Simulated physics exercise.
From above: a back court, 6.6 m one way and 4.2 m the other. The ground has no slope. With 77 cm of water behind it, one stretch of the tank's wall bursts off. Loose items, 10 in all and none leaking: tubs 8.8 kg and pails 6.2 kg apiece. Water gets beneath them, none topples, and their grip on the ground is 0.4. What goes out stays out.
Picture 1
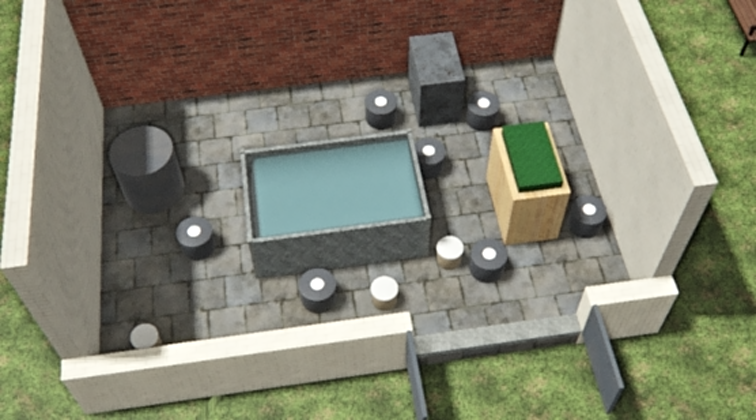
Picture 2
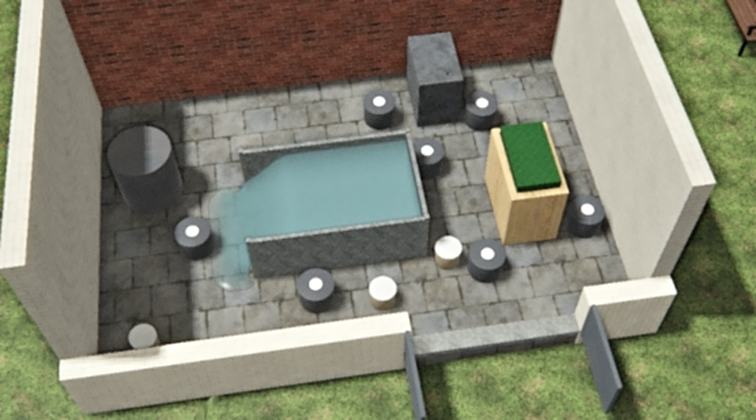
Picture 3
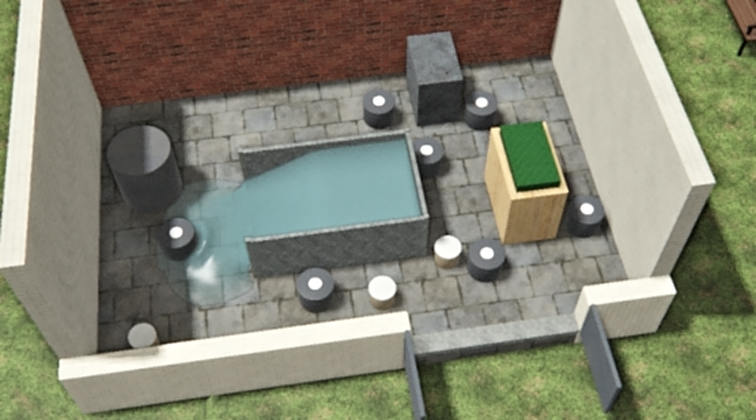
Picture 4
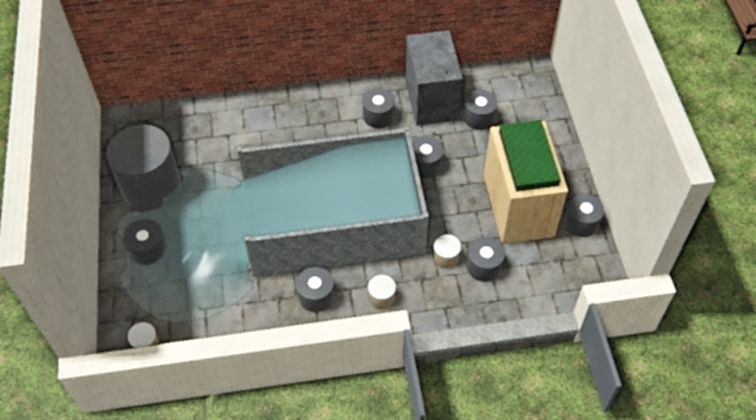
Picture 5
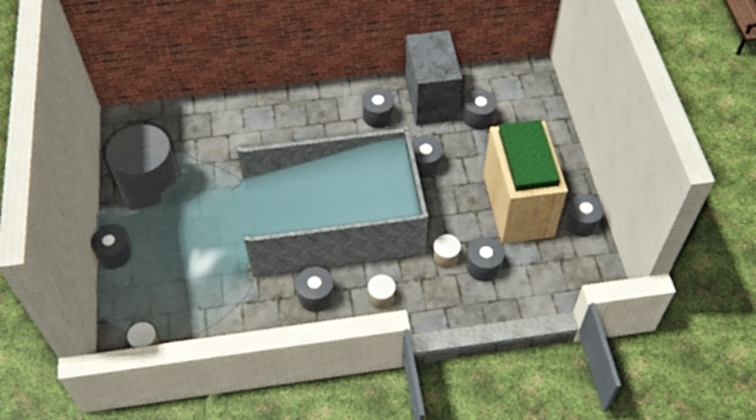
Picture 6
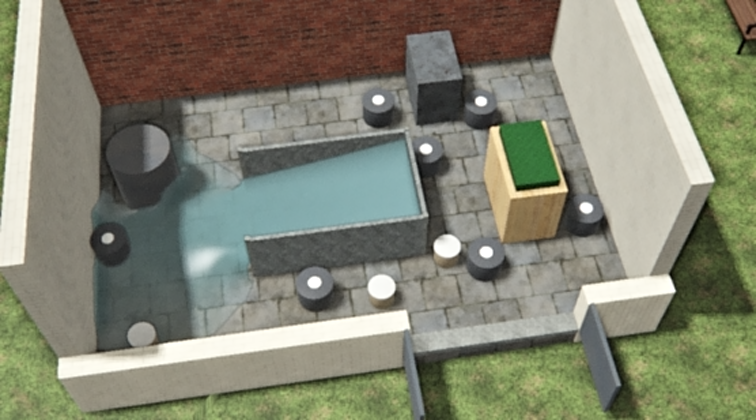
Water pours from the tank's open left end and pushes one dark tub to the left.
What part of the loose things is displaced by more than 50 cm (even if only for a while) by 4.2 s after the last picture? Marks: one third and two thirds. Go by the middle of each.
Share: Two thirds or more.
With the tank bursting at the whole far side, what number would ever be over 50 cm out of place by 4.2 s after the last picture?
In that case 6 of them.
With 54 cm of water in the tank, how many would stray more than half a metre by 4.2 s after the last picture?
In that case 6 of them.
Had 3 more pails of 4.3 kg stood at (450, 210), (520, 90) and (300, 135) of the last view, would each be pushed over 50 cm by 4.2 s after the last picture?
In that order: Less, short of it, over.
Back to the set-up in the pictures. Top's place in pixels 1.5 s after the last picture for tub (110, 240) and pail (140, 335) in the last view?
Around (149, 304) and (209, 309).
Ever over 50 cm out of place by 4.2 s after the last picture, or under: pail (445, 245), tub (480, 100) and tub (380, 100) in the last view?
In that order: Over, less, past it.
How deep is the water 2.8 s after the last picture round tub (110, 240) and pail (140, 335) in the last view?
Roughly 10 and 13 cm.
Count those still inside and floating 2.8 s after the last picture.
4 of them.
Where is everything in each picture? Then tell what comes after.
The first frame shows a tub at (194, 232) rests on the ground; a pail at (144, 336) rests on the ground; 2.7 m2 under water; 0 of 10 have shifted.
The second frame shows a tub at (192, 232) rests on the ground; a pail at (142, 336) rests on the ground; water covers 3.5 m2; 0 of 10 have shifted.
The third frame shows a tub at (176, 233), on the bottom, 20 cm from its start; a pail at (142, 336), on the bottom; 4.4 m2 under water; 1 of 10 have shifted.
The fourth frame shows a tub at (143, 236) rests on the ground, 61 cm from its start; a pail at (142, 335), on the bottom; water covers 5.5 m2; 1 of 10 have shifted.
The fifth frame shows a tub at (109, 240) rests on the ground, 103 cm from its start; a pail at (141, 335), on the bottom; water covers 6.6 m2; 1 of 10 have shifted.
The sixth frame shows a tub at (108, 239), afloat, 103 cm from its start; a pail at (141, 334) rests on the ground; water covers 7.2 m2; 1 of 10 have shifted.
Then, 0.4 s after the last picture 1 of 10 are over 50 cm from their spots; 1 afloat.
Then, 1.5 s after the last picture 2 of 10 are over 50 cm from their spots; 2 afloat.
Then, 2.8 s after the last picture 4 of 10 are over 50 cm from their spots; 4 afloat.
Then, 4.2 s after the last picture 8 of 10 are over 50 cm from their spots, and 8 have been at some point; 5 afloat.
